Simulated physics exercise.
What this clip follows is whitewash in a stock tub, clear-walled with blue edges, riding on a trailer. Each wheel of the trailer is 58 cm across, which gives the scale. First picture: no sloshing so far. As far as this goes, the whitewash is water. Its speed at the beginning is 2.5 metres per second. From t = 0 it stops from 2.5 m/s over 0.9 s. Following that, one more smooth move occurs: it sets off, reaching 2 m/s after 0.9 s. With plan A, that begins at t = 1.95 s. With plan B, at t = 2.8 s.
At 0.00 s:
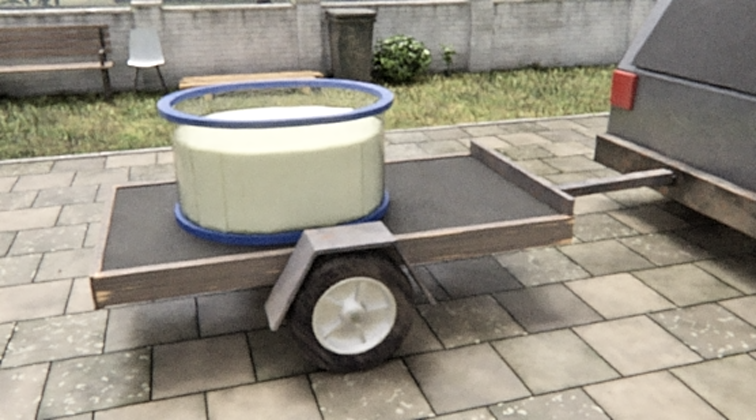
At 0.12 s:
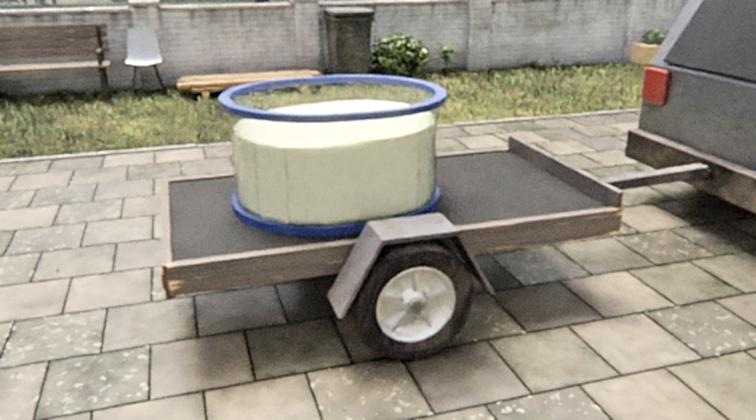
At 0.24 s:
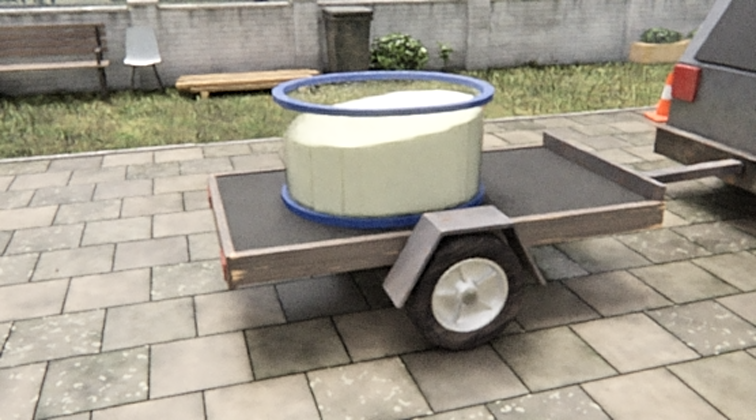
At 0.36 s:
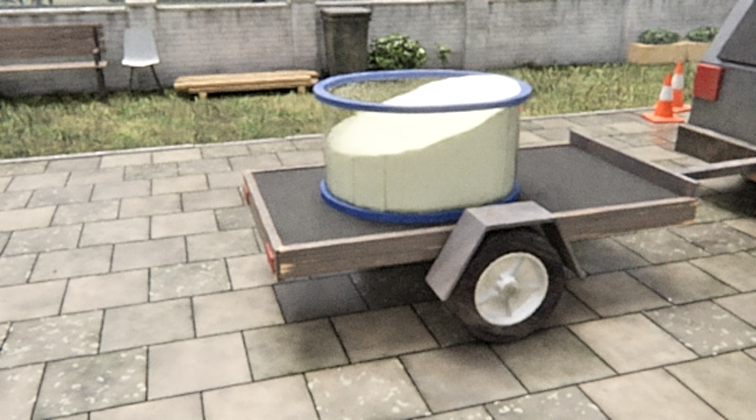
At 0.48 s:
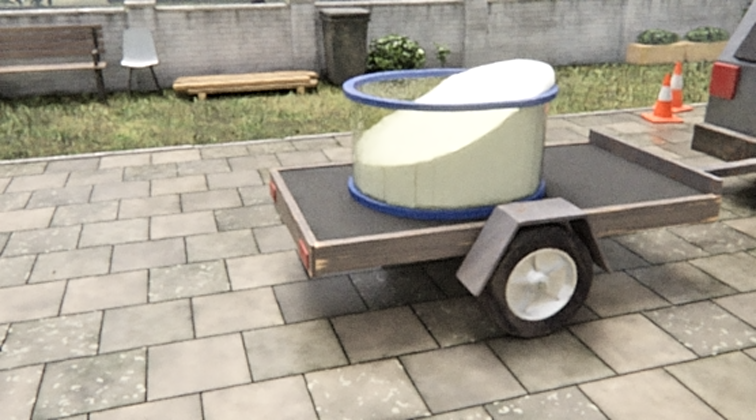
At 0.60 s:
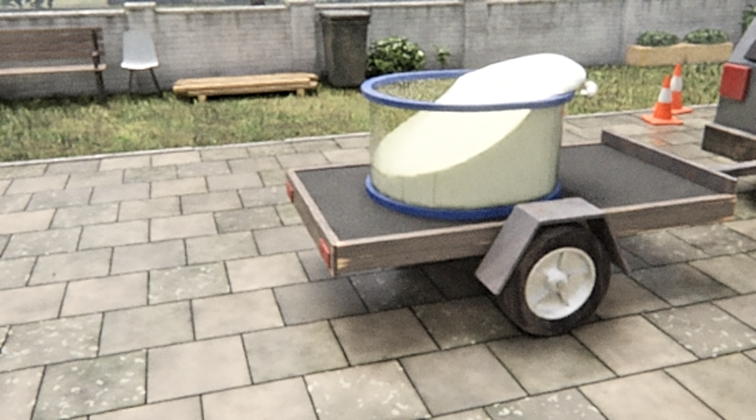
A flat grey trailer with brown wooden sides and a pale-hubbed wheel, hitched to a dark grey vehicle at the right, is seen from its side, slightly above, on a paved yard. It carries a clear, blue-rimmed tub of creamy whitewash, with a bench, white chair, bin and wall behind. The trailer rolls right, slowing, while the whitewash climbs steeply up the tub's right side and bulges over the rim.
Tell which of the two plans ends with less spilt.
Less is spilt with plan B.
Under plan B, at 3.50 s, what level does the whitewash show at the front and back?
Measured: Front = 20 cm, back = 56 cm.
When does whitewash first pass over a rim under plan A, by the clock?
At roughly 0.8 s.
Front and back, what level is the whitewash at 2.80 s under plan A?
Roughly 10 cm in front and 56 cm behind.
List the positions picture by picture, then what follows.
The whitewash reaches (359, 130) at the front end; it reaches (212, 142) at the back end; no slope yet; the front is on the right, levels are read along the near wall; a wheel hub at (357, 321), in the first picture.
The whitewash reaches (414, 124) at the front end; it reaches (274, 135) at the back end; no slope yet, in the second picture.
The whitewash reaches (463, 109) at the front end; it reaches (329, 140) at the back end; it is heaped 9° towards the front, in the third picture.
The whitewash reaches (501, 92) at the front end; it reaches (371, 148) at the back end; it is heaped 18° towards the front, in the fourth picture.
The whitewash reaches (530, 80) at the front end; it reaches (401, 155) at the back end; it is heaped 26° towards the front, in the fifth picture.
The whitewash reaches (547, 75) at the front end; it reaches (420, 167) at the back end; it is heaped 32° towards the front; a wheel hub at (565, 287), in the sixth picture.
For plan A, By 2.80 s it stands 56 cm high behind and 9 cm in front; 9 per cent has gone over the front.
For plan A, By 5.84 s 20 per cent has gone over the back and the front, 63 of 310 litres.
For plan B, By 3.50 s it stands 56 cm high behind and 21 cm in front; 10 per cent has gone over the front.
For plan B, By 6.68 s 13 per cent has gone mostly over the front, some over the back, 40 of 310 litres.
